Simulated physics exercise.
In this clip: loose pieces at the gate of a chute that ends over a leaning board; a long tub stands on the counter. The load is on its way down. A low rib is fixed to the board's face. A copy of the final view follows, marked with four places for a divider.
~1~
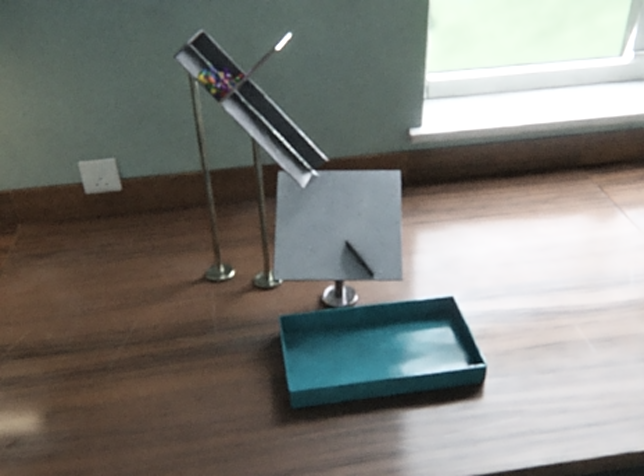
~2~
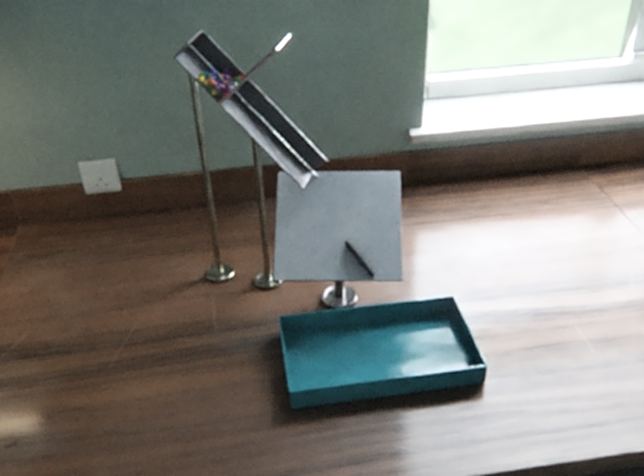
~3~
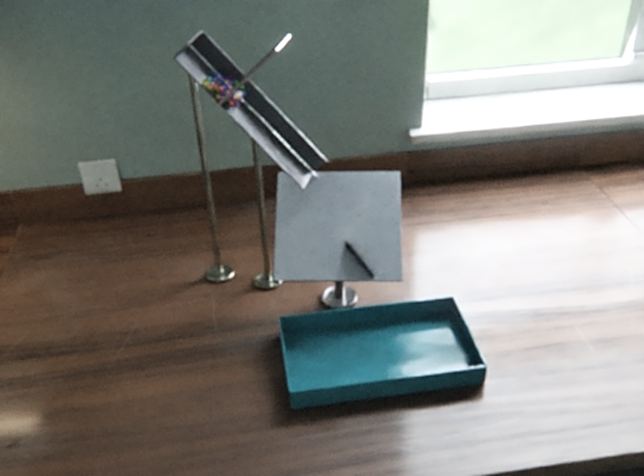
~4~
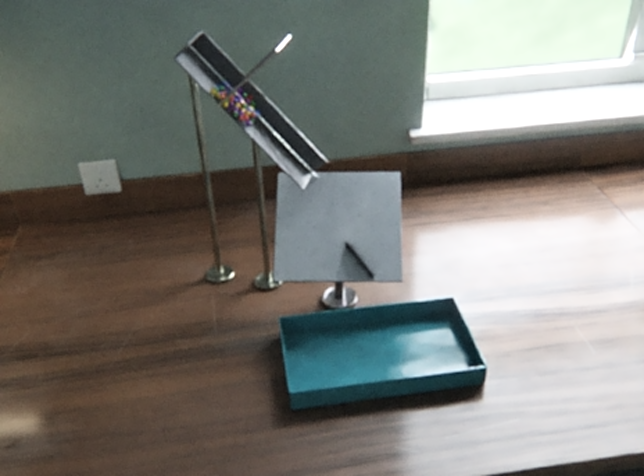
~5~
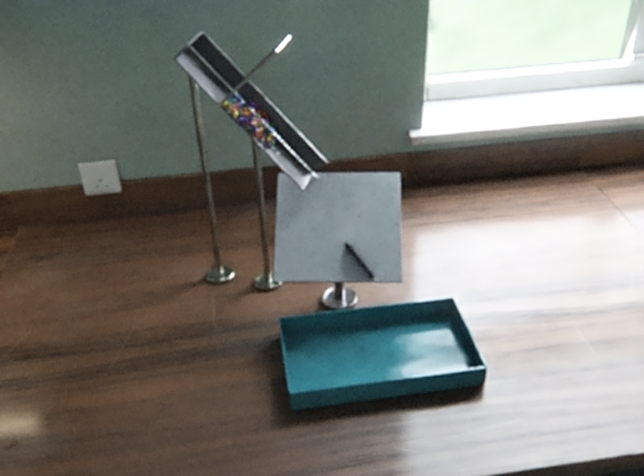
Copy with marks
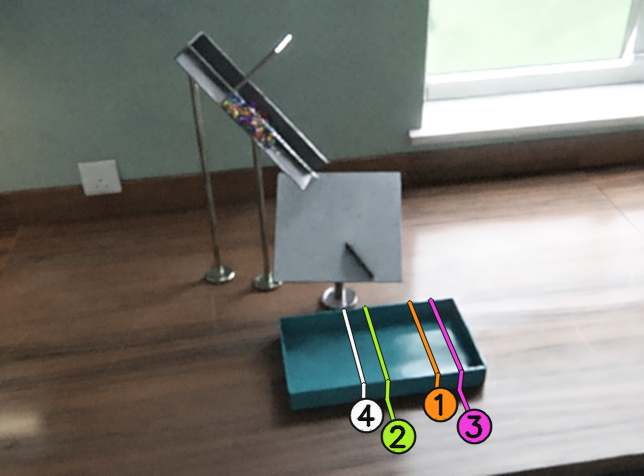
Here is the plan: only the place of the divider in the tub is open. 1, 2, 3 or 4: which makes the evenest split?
1 works best here.
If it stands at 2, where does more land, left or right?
More lands on the right.
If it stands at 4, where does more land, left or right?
More lands on the right.
On the marked copy, line 1 crosses the front rim at (437, 373); line 2 crosses the front rim at (387, 380); line 3 crosses the front rim at (461, 370); line 4 crosses the front rim at (363, 383).
With 1, of what is caught, close to half on the left of the divider, close to half on the right.
With 2, of what is caught, close to a quarter on the left of the divider, the bulk on the right.
With 3, of what is caught, the bulk on the left of the divider, close to a quarter on the right.
With 4, of what is caught, a small share on the left of the divider, the bulk on the right.
